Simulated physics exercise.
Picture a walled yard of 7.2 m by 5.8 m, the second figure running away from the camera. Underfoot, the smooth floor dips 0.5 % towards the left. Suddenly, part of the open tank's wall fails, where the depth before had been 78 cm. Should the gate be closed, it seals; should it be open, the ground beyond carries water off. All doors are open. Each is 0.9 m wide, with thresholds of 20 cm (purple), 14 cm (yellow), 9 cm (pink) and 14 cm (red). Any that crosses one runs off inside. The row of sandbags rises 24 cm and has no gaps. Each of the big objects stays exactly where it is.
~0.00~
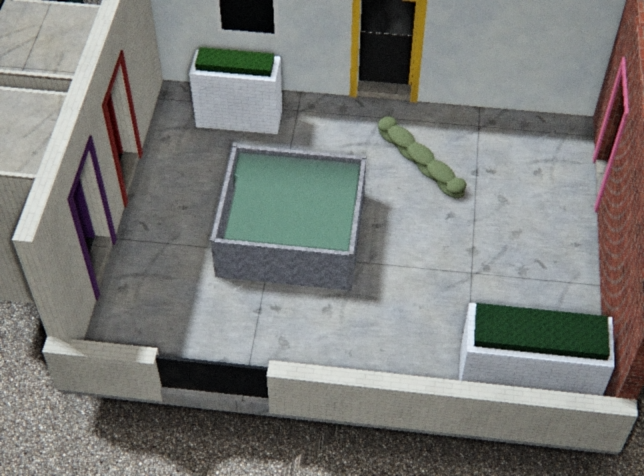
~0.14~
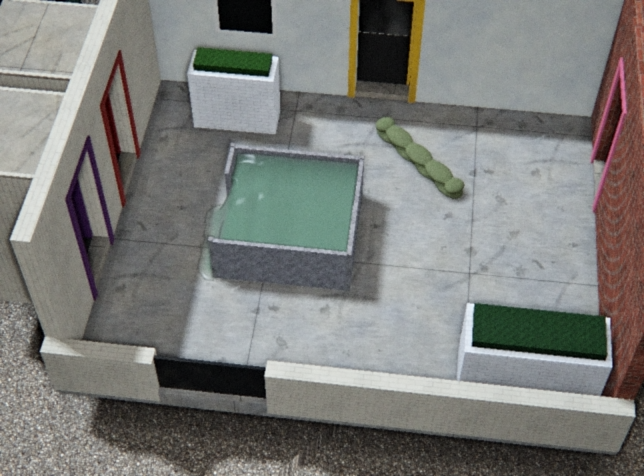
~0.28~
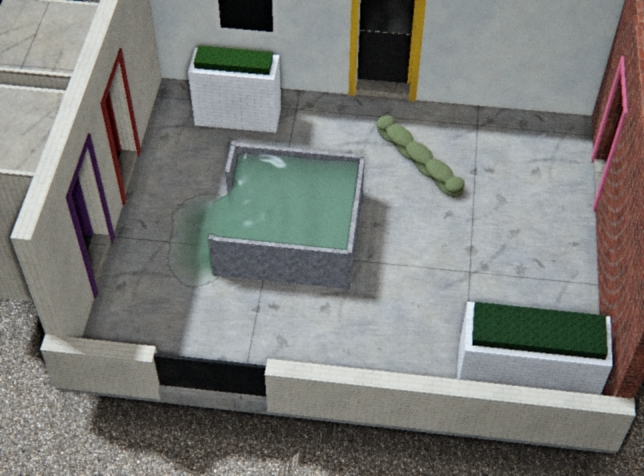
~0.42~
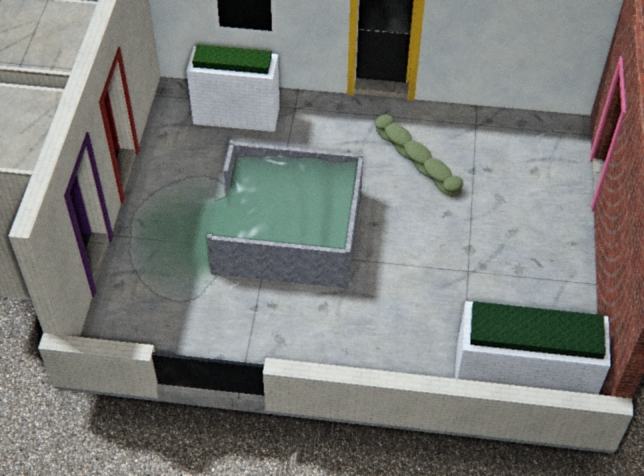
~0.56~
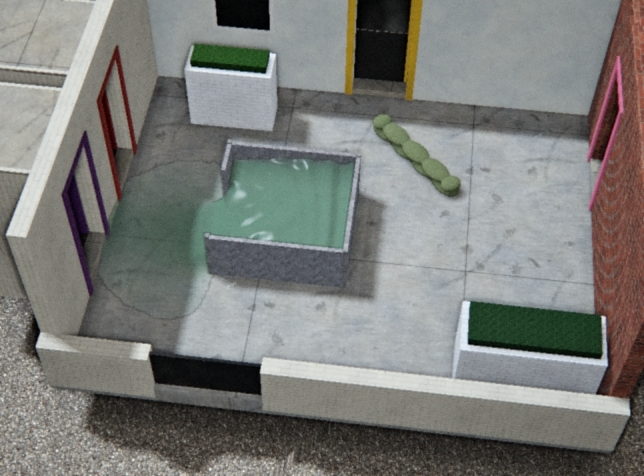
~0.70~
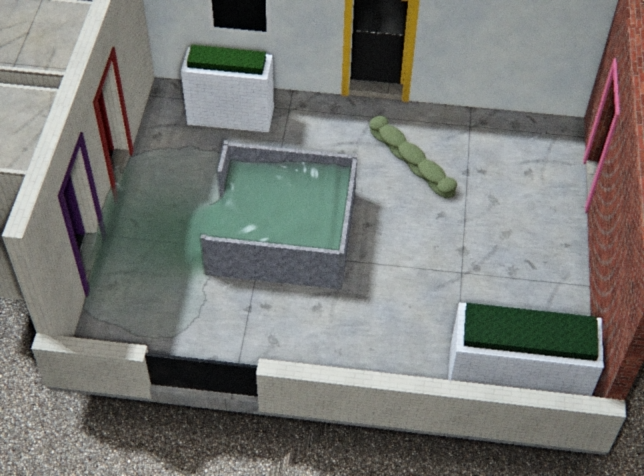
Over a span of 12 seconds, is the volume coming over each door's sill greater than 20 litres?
Result: At the purple door I expect the water to rise above the limit; at the yellow door I expect the water to hold within the limit; at the pink door I expect the water to hold within the limit; at the red door I expect the water to rise above the limit.
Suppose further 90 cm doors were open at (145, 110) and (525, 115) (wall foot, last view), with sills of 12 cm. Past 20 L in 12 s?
Well, the first one ends up on the high side, the second one on the low side.
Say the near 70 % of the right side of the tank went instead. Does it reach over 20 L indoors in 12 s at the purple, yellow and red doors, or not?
Then it goes purple fine, yellow fine, red fine.
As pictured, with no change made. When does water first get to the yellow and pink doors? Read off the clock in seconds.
Arrival: Yellow 3.2 s, pink 6.0 s.
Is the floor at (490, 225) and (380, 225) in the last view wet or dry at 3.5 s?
Untouched, untouched.
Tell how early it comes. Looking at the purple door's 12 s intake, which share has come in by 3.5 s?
I'd put it at about 100 per cent by that point.
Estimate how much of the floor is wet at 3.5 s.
I'd say around 55 % is wet.
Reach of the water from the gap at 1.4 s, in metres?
It comes to some 3.6 metres.
After 1.4 s water covers 20 % of the floor and is deepest (46 cm) near (119, 234); purple door 42 cm at the sill, 59 L in, yellow door not reached, pink door not reached, red door 27 cm at the sill, 23 L in.
After 2.2 s water covers 25 % of the floor and is deepest (45 cm) near (66, 364); purple door 35 cm at the sill, 148 L in, yellow door not reached, pink door not reached, red door 24 cm at the sill, 67 L in.
After 3.5 s water covers 55 % of the floor and is deepest (26 cm) near (66, 364); purple door 21 cm at the sill, 187 L in, yellow door 4 cm at the sill, 0 L in, pink door not reached, red door 16 cm at the sill, 94 L in.
After 7.0 s water covers 90 % of the floor and is deepest (12 cm) near (551, 419); purple door 11 cm at the sill, 189 L in, yellow door 3 cm at the sill, 0 L in, pink door 7 cm at the sill, 0 L in, red door 8 cm at the sill, 98 L in.
After 12.0 s water covers 95 % of the floor and is deepest (12 cm) near (405, 139); purple door 6 cm at the sill, 189 L in, yellow door 10 cm at the sill, 0 L in, pink door 6 cm at the sill, 0 L in, red door 5 cm at the sill, 99 L in.
